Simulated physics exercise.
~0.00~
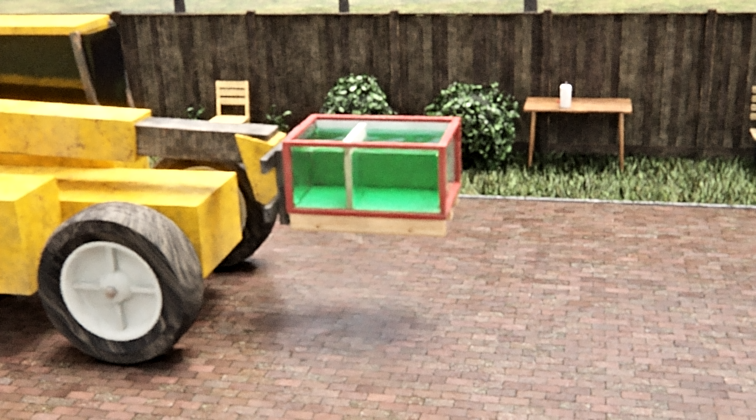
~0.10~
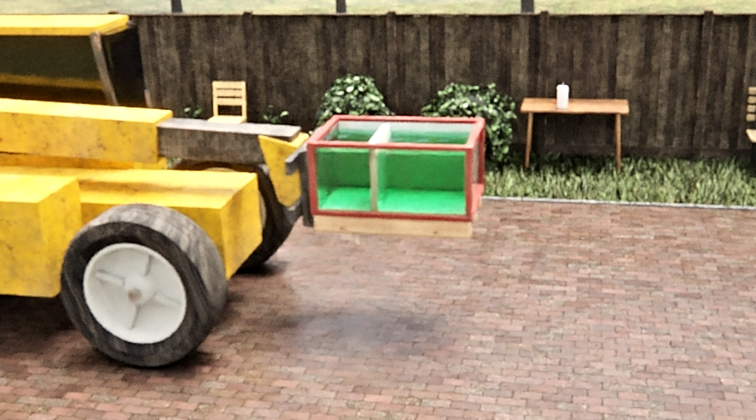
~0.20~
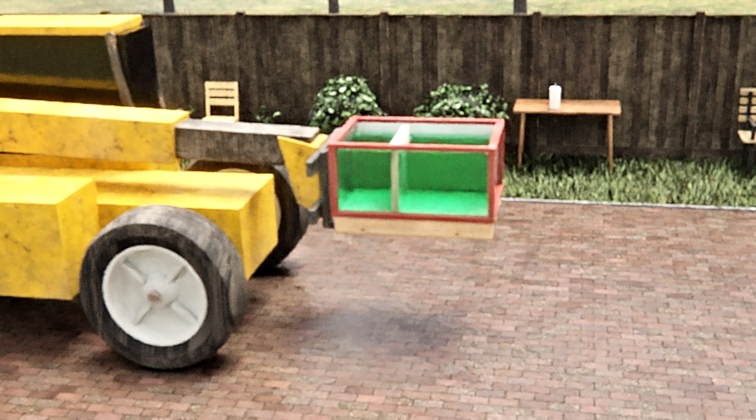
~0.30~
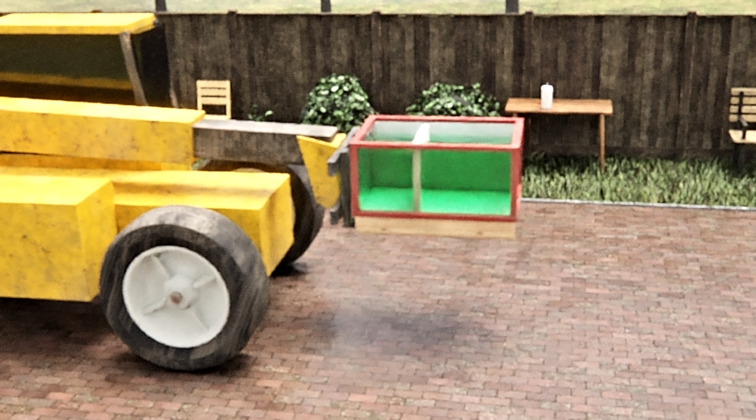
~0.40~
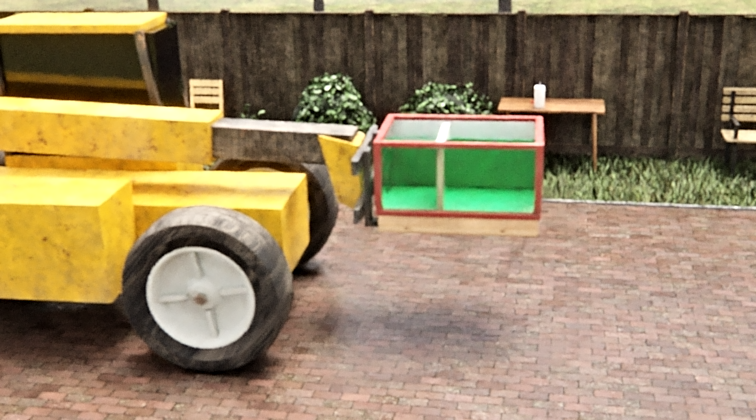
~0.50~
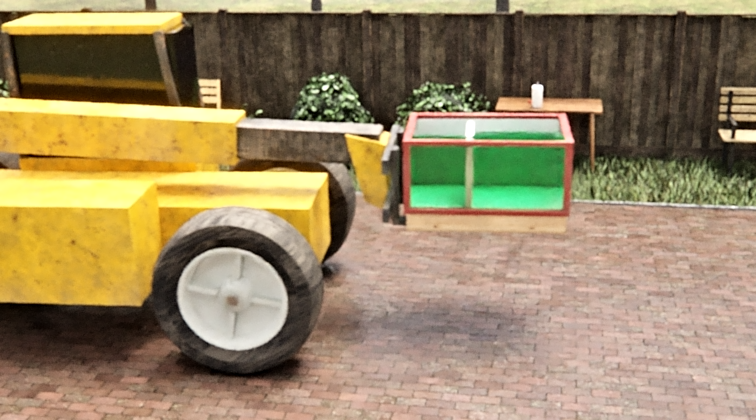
A yellow loader with grey wheels rolls steadily to the right across a red brick yard, seen from the side and slightly above, while the view slides gently along with it. At its front it carries a clear-sided, red-framed trough with a pale divider and green inside, before shrubs, wooden furniture and a dark fence. The trough stays raised above the bricks as the loader advances, and the green shifts only slightly.
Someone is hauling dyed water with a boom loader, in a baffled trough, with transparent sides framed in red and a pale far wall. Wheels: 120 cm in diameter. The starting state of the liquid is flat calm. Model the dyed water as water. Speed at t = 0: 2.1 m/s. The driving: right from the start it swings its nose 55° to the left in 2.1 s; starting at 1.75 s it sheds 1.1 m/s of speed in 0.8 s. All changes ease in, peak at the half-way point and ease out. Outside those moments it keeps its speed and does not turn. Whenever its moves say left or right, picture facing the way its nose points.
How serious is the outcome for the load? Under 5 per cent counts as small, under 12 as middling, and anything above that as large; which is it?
It ends up middling.
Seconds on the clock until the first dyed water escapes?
At roughly 0.8 s.
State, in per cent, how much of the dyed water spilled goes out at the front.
About 10 per cent.
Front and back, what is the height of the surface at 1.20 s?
Level, front = 52 cm; level, back = 34 cm.
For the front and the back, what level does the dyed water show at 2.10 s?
About 44 cm in front, about 40 cm behind.
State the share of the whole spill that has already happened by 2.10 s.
About 90 percent, give or take.
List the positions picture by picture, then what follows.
In the first picture, level at the front (431, 151); level at the back (304, 148); still flat; the front is on the right, levels are read along the near wall.
In the second picture, level at the front (457, 153); level at the back (328, 149); still flat.
In the third picture, level at the front (479, 153); level at the back (349, 150); still flat.
In the fourth picture, level at the front (502, 144); rising 7° towards the near side.
In the fifth picture, level at the front (526, 138); rising 13° towards the near side.
In the sixth picture, level at the front (554, 134); level at the back (421, 137); rising 21° towards the near side.
Then, 1.20 s in, front 52 cm, middle 38 cm, back 34 cm above the floor; the loss stands at 6 per cent, over the near side.
Then, 2.10 s in, front 44 cm, middle 36 cm, back 41 cm above the floor; the loss stands at 8 per cent, over the near side.
Then, 3.10 s in, front 40 cm, middle 40 cm, back 32 cm above the floor; the loss stands at 9 per cent, over the near side.
Then, 5.53 s in, the loss stands at 9 per cent, over the near side, 29 of 328 litres.
